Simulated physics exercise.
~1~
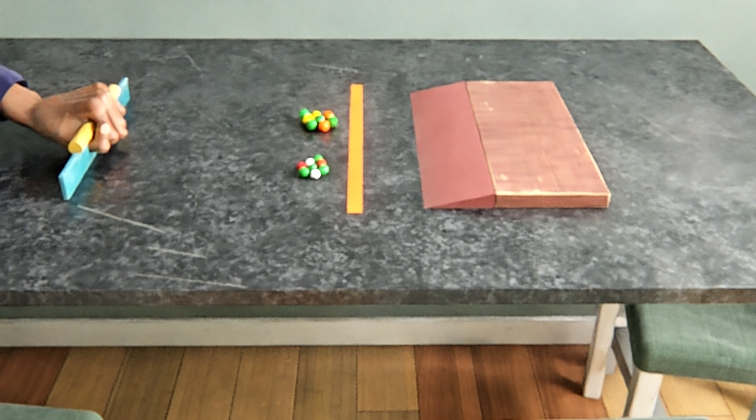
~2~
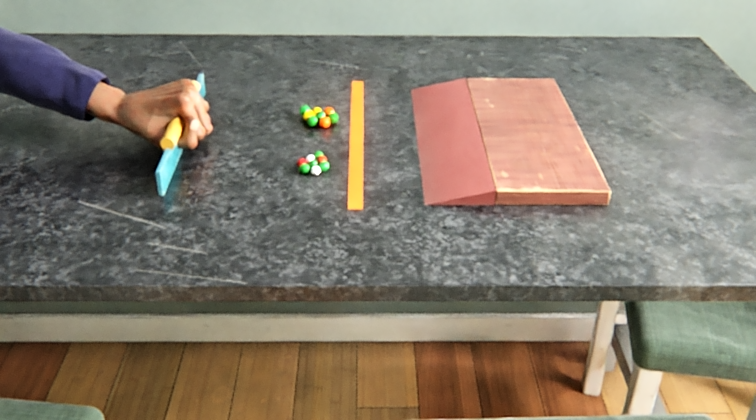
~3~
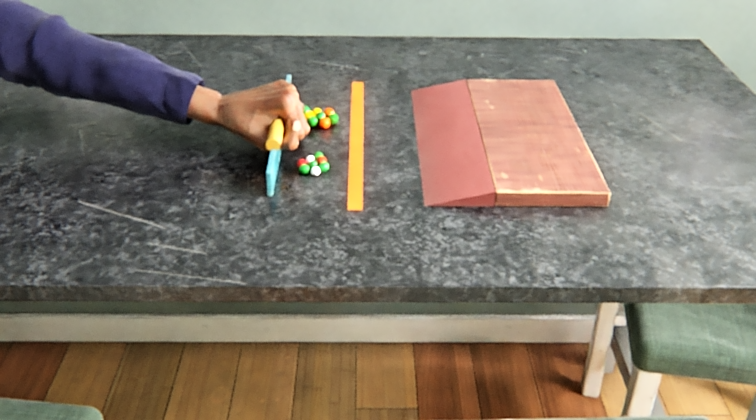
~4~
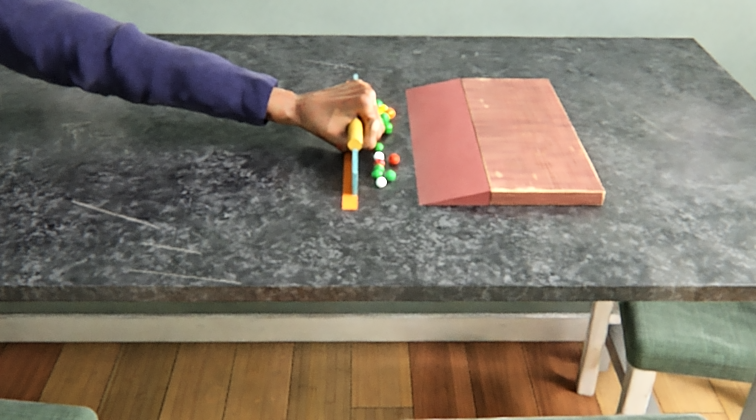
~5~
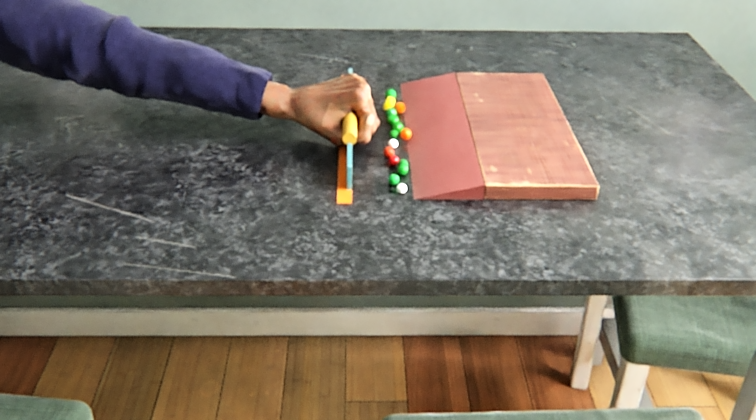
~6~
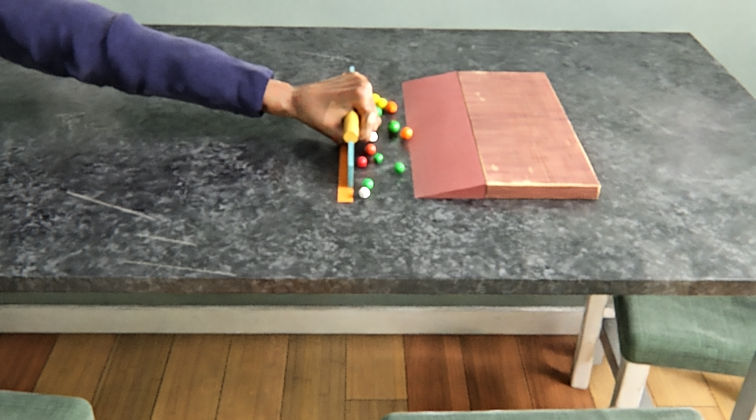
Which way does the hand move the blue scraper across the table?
The hand moves the blue scraper to the right, toward the orange tape.
